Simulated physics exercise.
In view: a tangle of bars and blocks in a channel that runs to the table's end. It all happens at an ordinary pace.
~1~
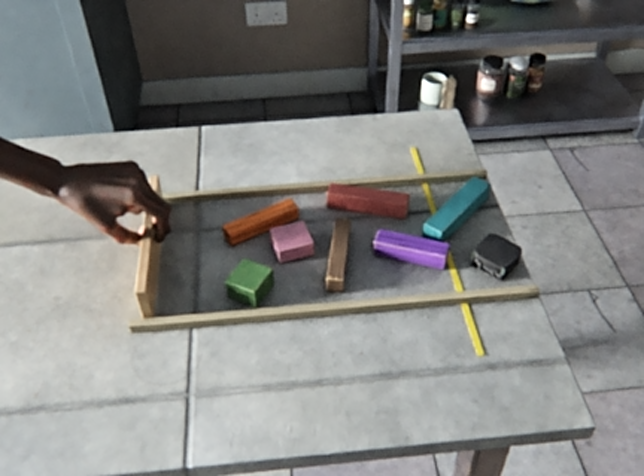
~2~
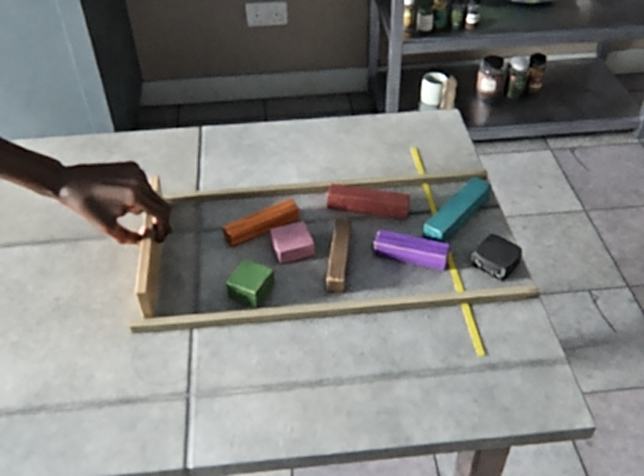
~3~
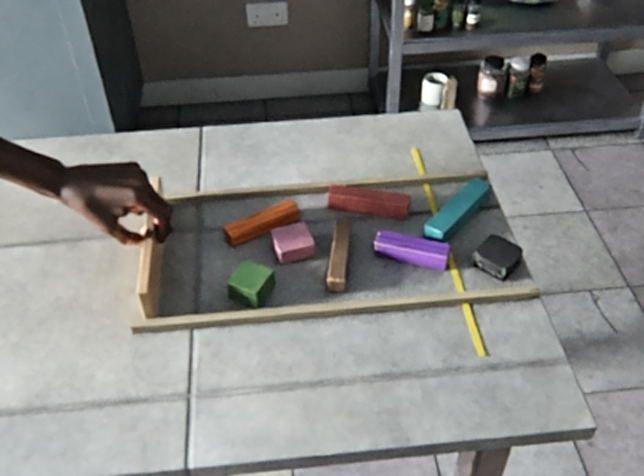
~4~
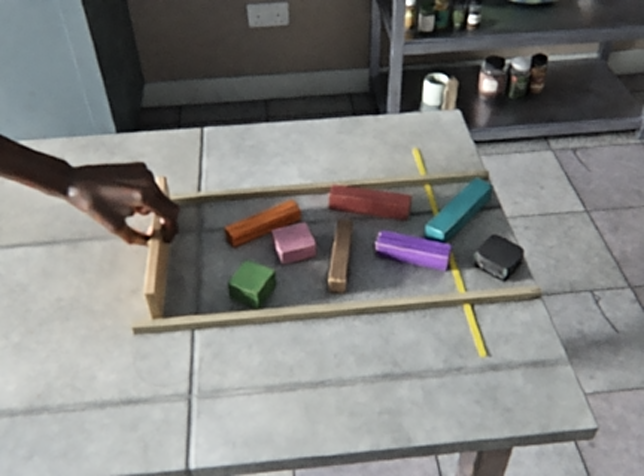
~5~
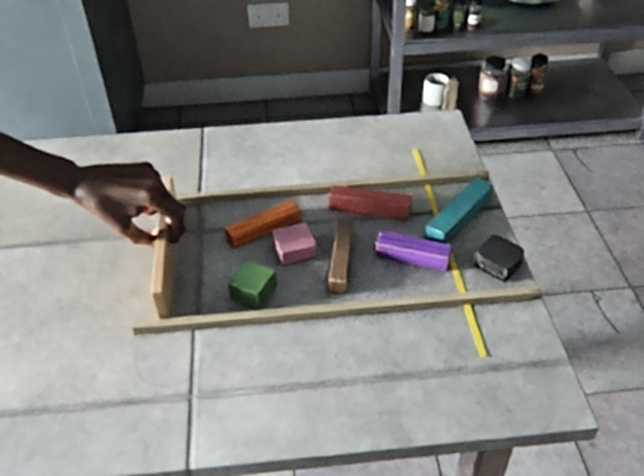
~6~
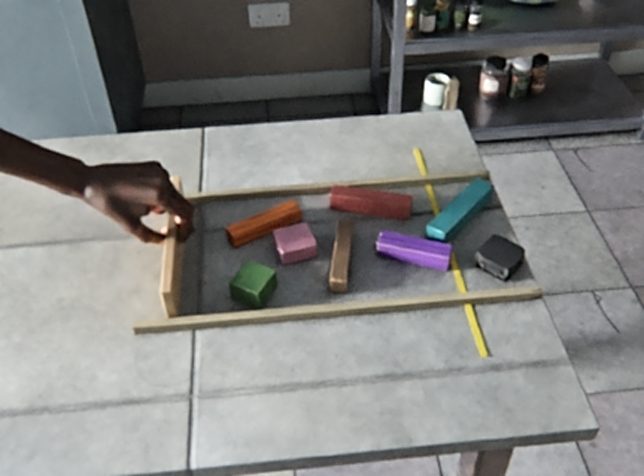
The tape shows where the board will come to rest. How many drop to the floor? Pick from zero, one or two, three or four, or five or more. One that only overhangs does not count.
In the end the number that fall off is one or two.
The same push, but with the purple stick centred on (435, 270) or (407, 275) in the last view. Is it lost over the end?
In turn it falls; tumbles off.
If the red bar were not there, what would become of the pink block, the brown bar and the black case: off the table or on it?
The pink block survives, the brown bar holds on, the black case drops off.
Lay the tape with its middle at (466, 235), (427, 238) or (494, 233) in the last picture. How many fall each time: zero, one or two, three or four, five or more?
For each place: Three or four; just one or two; 5 or more.
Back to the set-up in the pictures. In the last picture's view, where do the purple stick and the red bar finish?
First (520, 259), then (480, 199).
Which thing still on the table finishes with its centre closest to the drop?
It is the purple stick.
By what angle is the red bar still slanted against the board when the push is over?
About 30°.
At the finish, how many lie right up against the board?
That makes 3.
A little later, none off yet; black case at rest near (500, 258); turquoise bar at rest near (461, 212); purple stick at rest near (414, 250).
Next, none off yet; black case at rest near (500, 258); turquoise bar moving near (470, 215); purple stick shifted a little near (430, 251).
Later still, none off yet; black case tilted a little near (536, 264); turquoise bar shifted a little near (494, 211); purple stick shifted about its own width near (494, 261).
When it is over, the number that fall off is one or two; down, turquoise bar and black case.
